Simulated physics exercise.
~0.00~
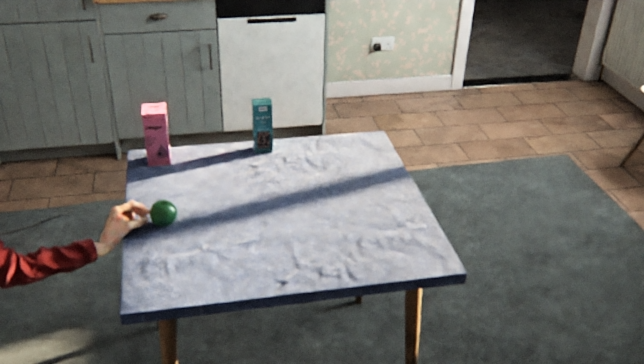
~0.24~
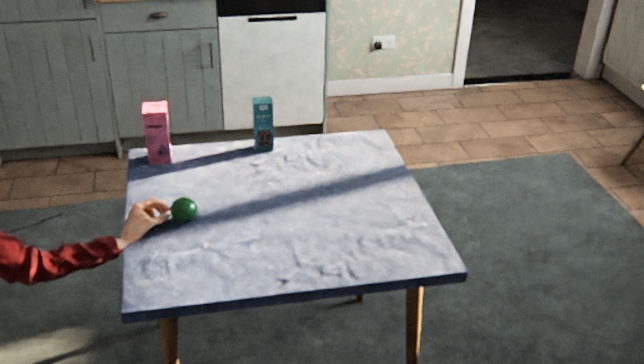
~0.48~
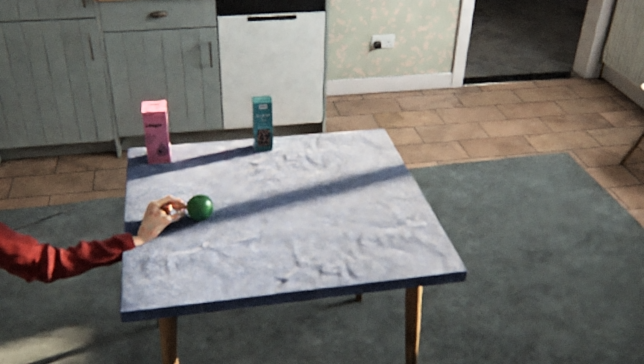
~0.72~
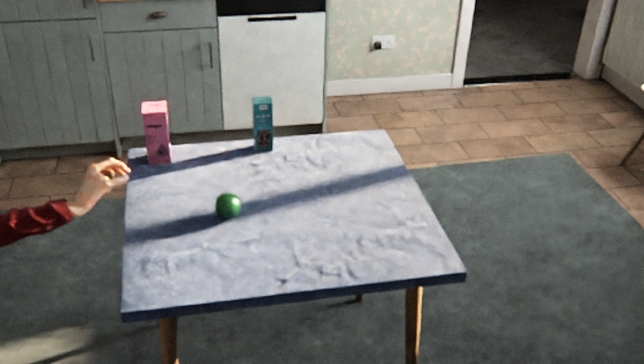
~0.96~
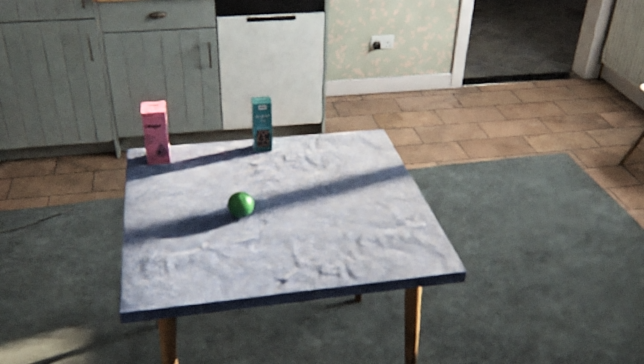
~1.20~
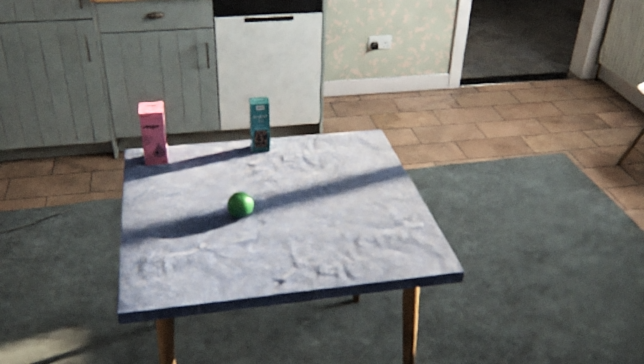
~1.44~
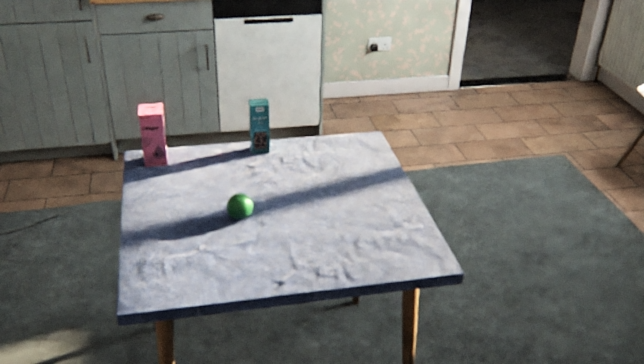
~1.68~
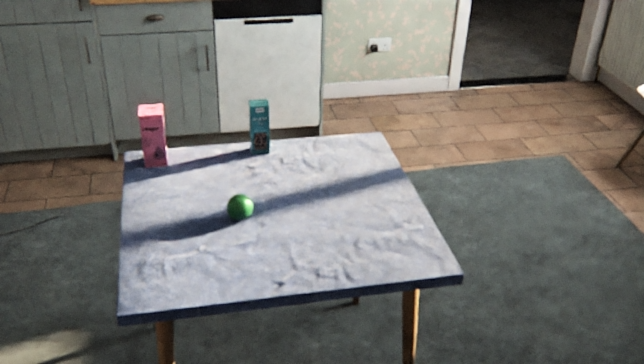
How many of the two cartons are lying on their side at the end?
None of them are. Both the turquoise carton and the pink carton are still standing upright on the table.
A green apple is pushed right across the table by a hand, rolls briefly and stops.
